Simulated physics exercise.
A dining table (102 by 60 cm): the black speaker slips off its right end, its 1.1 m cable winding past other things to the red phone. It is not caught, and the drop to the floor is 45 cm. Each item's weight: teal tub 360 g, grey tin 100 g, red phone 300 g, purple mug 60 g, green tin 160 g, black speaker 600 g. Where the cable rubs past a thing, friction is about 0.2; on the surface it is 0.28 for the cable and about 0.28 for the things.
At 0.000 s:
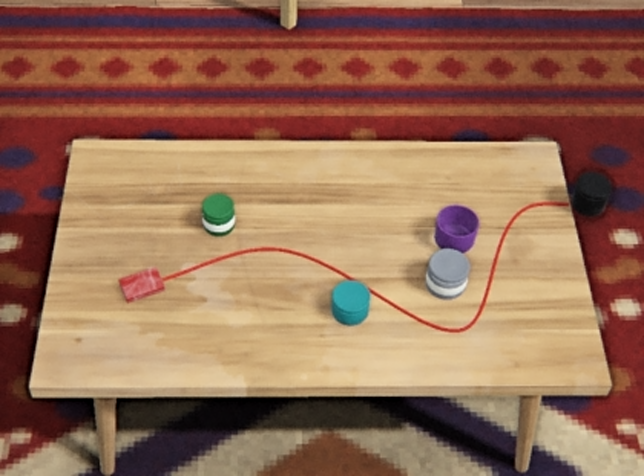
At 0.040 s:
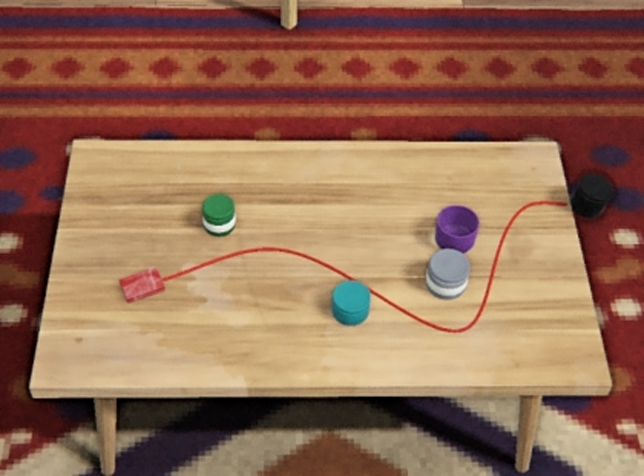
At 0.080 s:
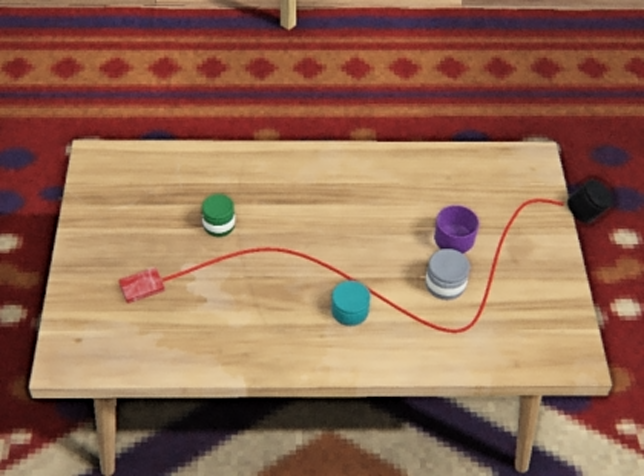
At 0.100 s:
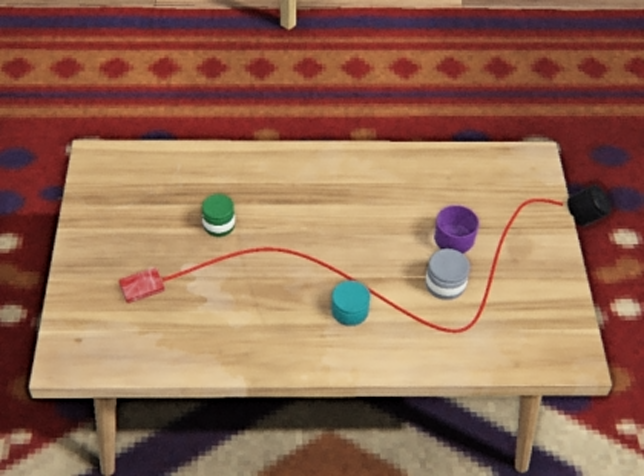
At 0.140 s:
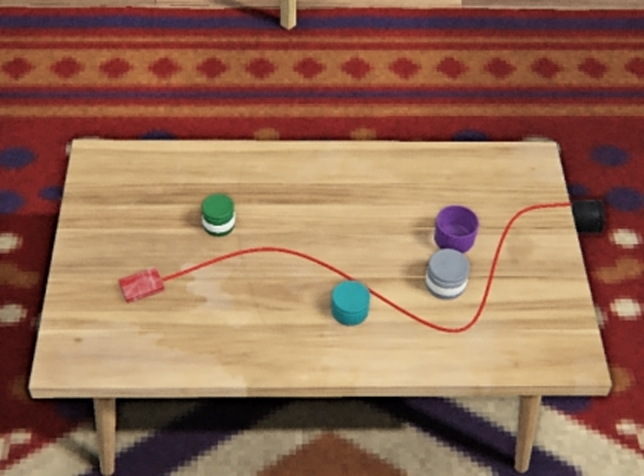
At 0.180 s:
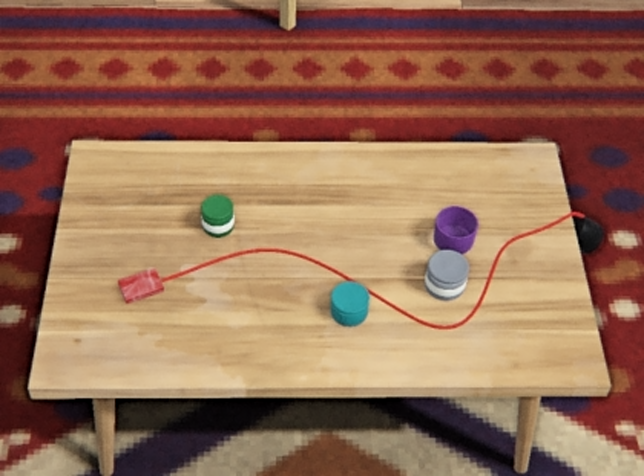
On a wooden table over a patterned rug, a black speaker tied to a red cord slipped down past the right edge, pulling the cord slightly straighter, while the tins, mug and tub barely moved.
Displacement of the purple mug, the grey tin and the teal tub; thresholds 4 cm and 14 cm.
Displacement: Purple mug - high; grey tin - high; teal tub - low.
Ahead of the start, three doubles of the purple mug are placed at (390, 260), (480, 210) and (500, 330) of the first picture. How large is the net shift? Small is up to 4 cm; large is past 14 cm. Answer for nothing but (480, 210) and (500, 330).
First one: A moderate shift; second one: A slight shift.
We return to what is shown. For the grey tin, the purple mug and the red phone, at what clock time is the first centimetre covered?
Roughly: Grey tin at 0.28 s, purple mug at 0.32 s, red phone at 0.30 s.
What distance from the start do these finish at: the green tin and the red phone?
The green tin ends up around 0 cm from its start and the red phone around 60 cm.
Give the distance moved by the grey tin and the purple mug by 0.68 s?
The grey tin is 30 cm out and the purple mug is 25 cm out.
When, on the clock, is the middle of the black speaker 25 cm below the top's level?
Near 0.28 seconds.
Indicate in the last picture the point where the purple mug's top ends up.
Roughly (457, 130).
At 0.4 s, the cable's tail end at (275, 283); grey tin 18 cm off its start, purple mug 13 cm off its start, red phone 21 cm off its start.
At 0.7 s, the cable's tail end at (411, 288); grey tin 30 cm off its start, purple mug 24 cm off its start, teal tub 1 cm off its start.
At 0.9 s, the cable's tail end at (439, 290); grey tin 31 cm off its start at (429, 145), purple mug 25 cm off its start at (457, 130), teal tub 1 cm off its start at (356, 298).
At 1.2 s, the cable's tail end at (439, 290); grey tin 31 cm off its start, purple mug 25 cm off its start, teal tub 1 cm off its start.
At 2.4 s, the cable's tail end at (439, 290); grey tin 31 cm off its start at (429, 145), purple mug 25 cm off its start at (457, 130), teal tub 1 cm off its start at (356, 298), red phone 55 cm off its start at (434, 269).
